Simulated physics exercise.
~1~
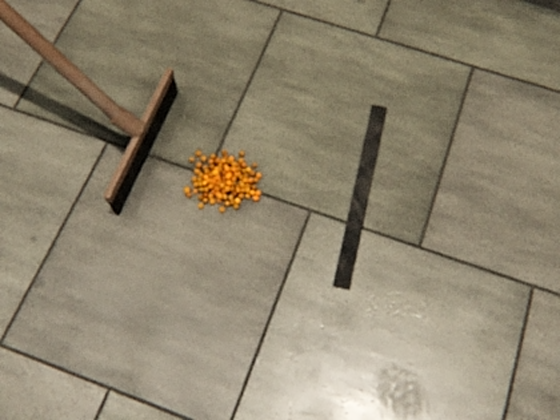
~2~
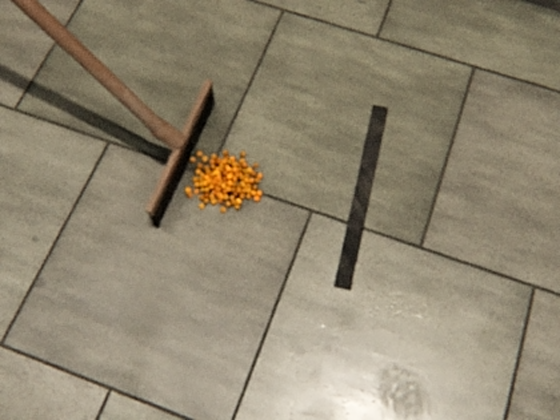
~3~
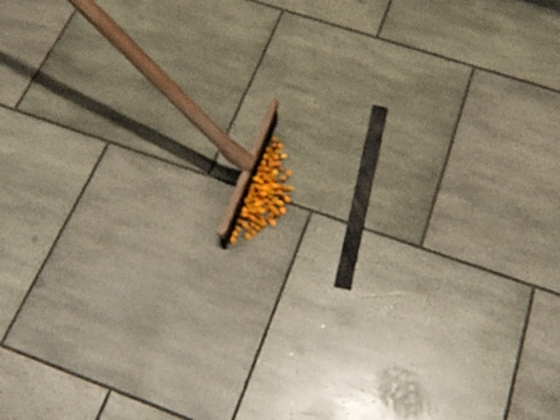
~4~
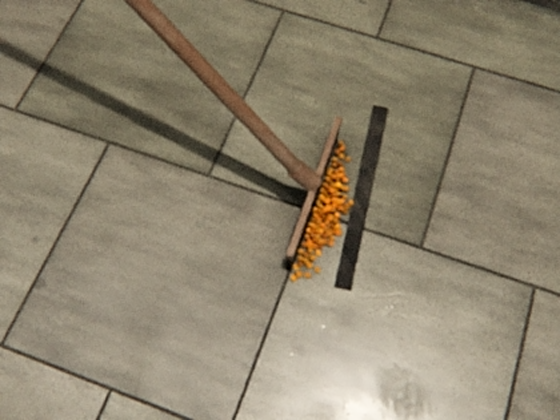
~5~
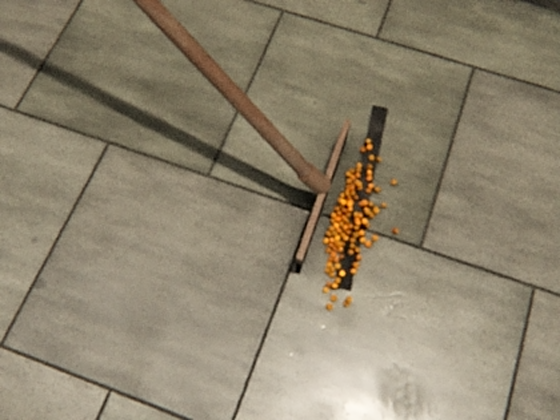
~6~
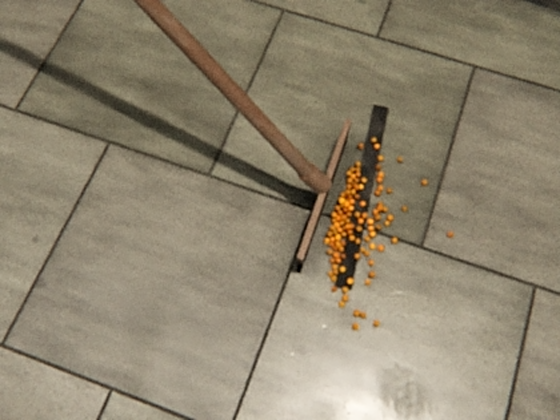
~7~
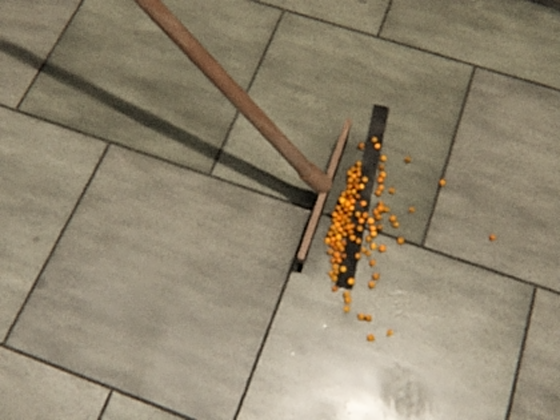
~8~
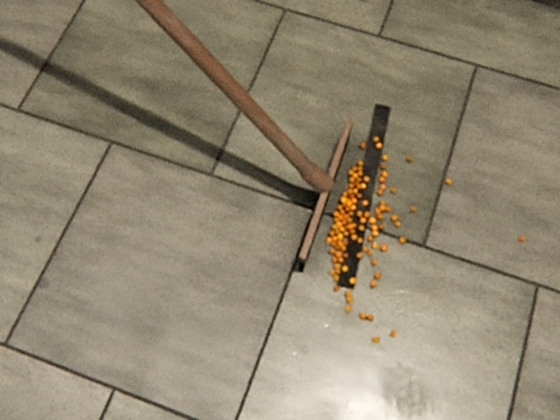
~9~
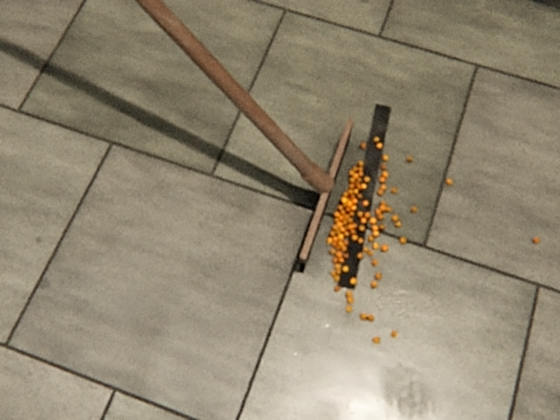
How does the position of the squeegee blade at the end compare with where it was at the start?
At the start the blade is over on the left, to the left of the orange pile. By the end it is much farther right, resting just short of the dark strip.
